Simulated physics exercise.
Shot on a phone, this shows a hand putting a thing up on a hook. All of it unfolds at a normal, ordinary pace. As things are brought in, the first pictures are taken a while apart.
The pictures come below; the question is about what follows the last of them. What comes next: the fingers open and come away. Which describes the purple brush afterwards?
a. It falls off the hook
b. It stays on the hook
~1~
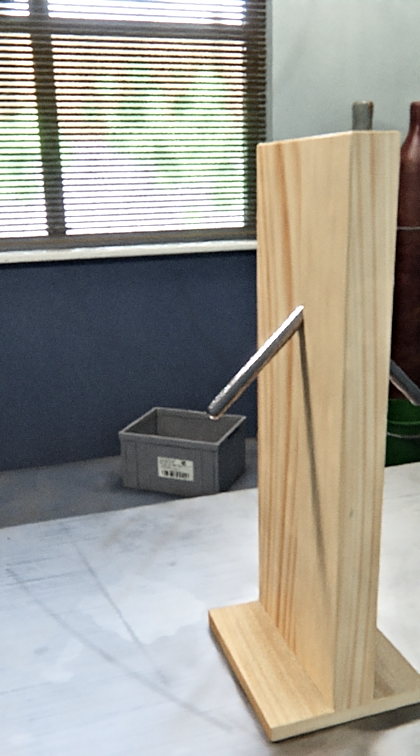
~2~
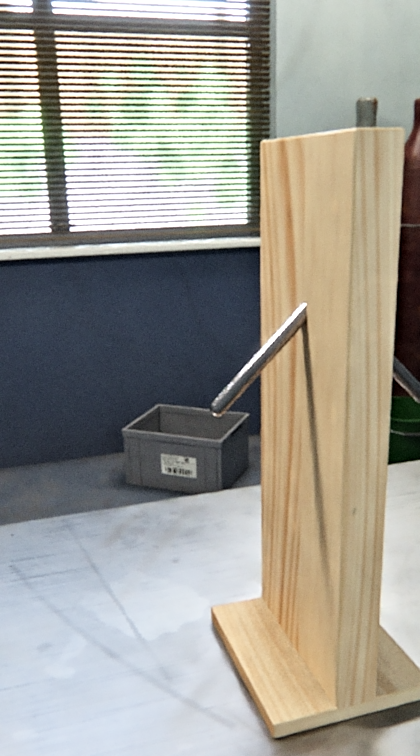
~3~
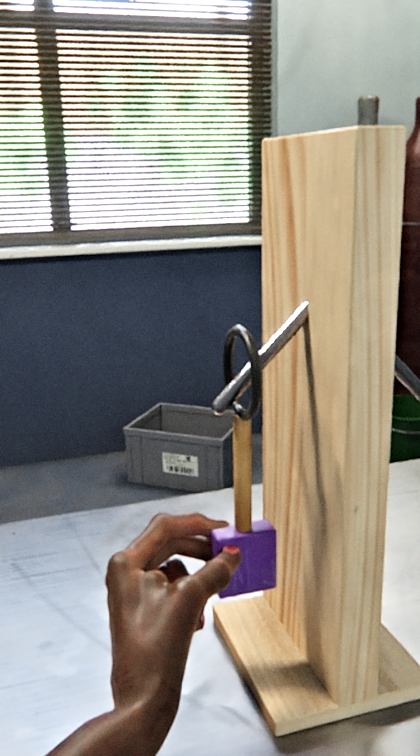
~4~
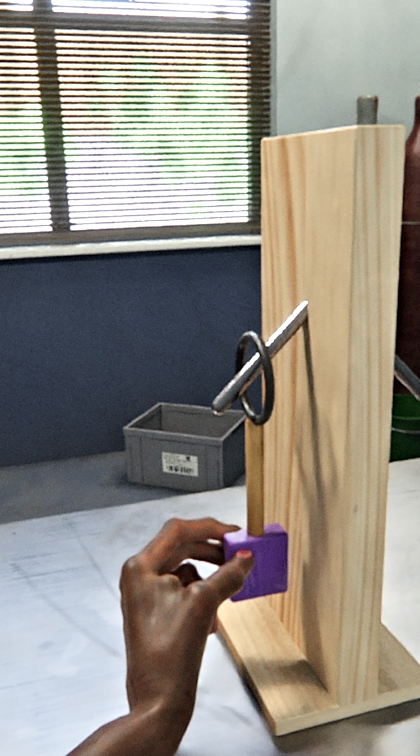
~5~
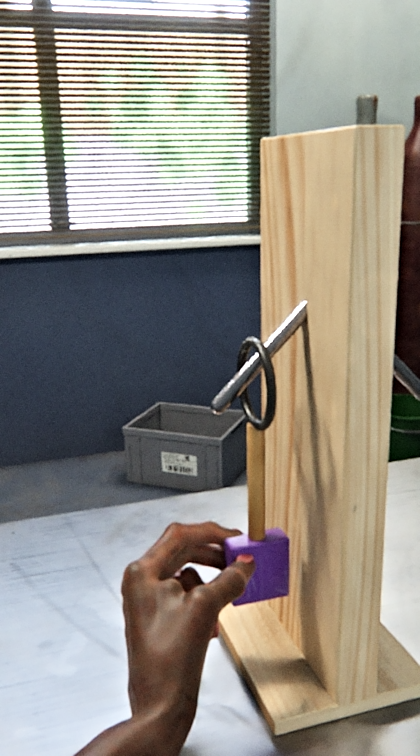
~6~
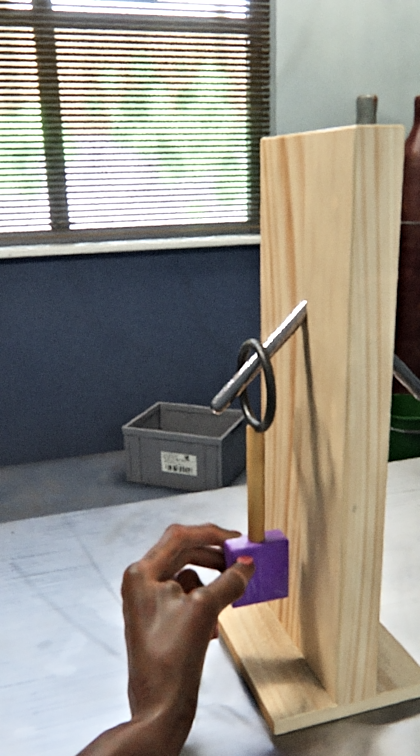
a.
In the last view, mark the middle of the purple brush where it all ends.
It comes to rest at about (82, 697) in the last picture.
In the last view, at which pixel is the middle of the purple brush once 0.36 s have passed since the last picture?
Roughly at pixel (133, 618).
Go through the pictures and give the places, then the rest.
The first frame shows peg stand (315, 426).
The second frame shows peg stand (318, 423).
The third frame shows still on the way; purple brush (243, 463); peg stand (320, 421).
The fourth frame shows still on the way; purple brush (254, 468); peg stand (319, 421).
The fifth frame shows still on the way; purple brush (256, 473); peg stand (319, 421).
The sixth frame shows in place, still held; purple brush (256, 476); peg stand (318, 420).
Then, 0.20 s after the last picture, purple brush tipped 25° from how it was near (214, 551).
Then, 0.36 s after the last picture, purple brush falling near (133, 617).
At rest, the purple brush falls off, near (81, 696).
